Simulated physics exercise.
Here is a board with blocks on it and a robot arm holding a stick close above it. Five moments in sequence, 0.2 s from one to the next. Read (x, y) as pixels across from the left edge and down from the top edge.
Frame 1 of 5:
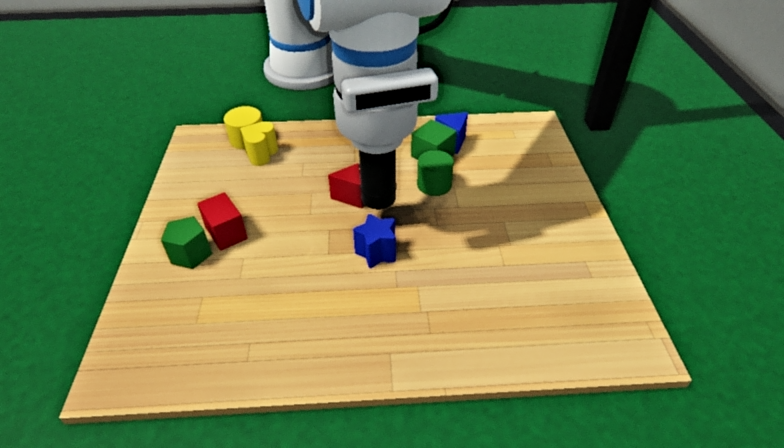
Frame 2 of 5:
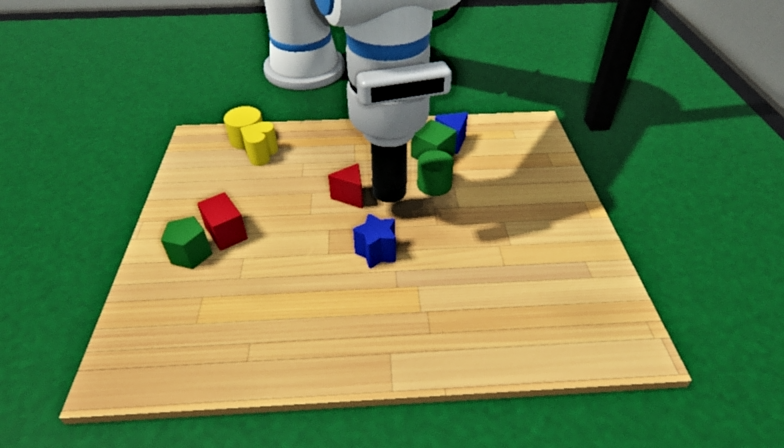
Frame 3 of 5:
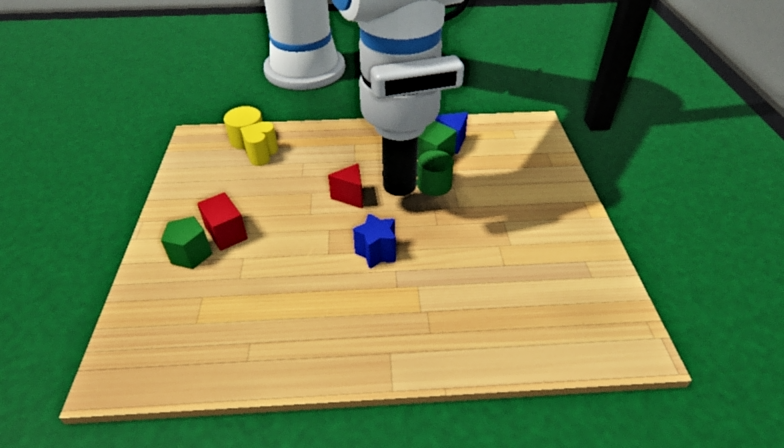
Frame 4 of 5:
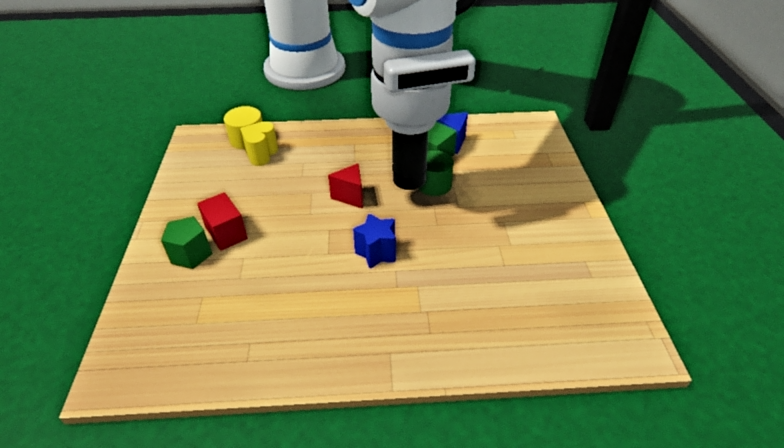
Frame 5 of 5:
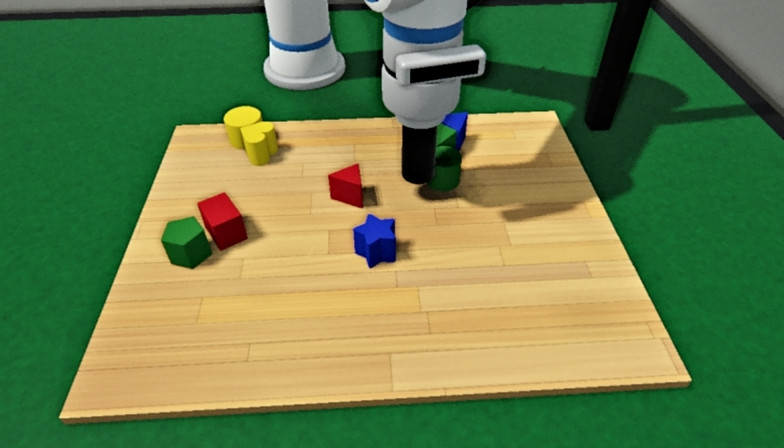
A robot arm holding a black stick moves a short way right and slightly back over a wooden board of coloured blocks, passing in front of the green blocks, and the green cylinder shifts slightly right beside it.
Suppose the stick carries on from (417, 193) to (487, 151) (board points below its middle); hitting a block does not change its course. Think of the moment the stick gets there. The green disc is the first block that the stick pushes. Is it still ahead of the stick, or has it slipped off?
My answer is that the green disc is still ahead.
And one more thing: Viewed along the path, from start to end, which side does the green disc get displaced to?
Displaced right.
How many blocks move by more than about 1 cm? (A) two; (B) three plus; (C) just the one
The correct letter is C.
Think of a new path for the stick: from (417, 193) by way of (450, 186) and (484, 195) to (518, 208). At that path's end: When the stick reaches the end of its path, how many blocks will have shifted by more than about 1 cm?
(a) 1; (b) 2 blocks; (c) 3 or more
a - 1.
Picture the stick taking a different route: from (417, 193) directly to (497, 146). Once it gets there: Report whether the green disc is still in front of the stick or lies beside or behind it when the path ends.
Pushed along.
The first path, step by step. One third of the way, stick at (444, 160); green disc at (471, 143).
Two thirds of the way, stick at (468, 146); green disc at (496, 131).
At the end, stick at (490, 133); green four-sided block in place; green disc at (520, 122).
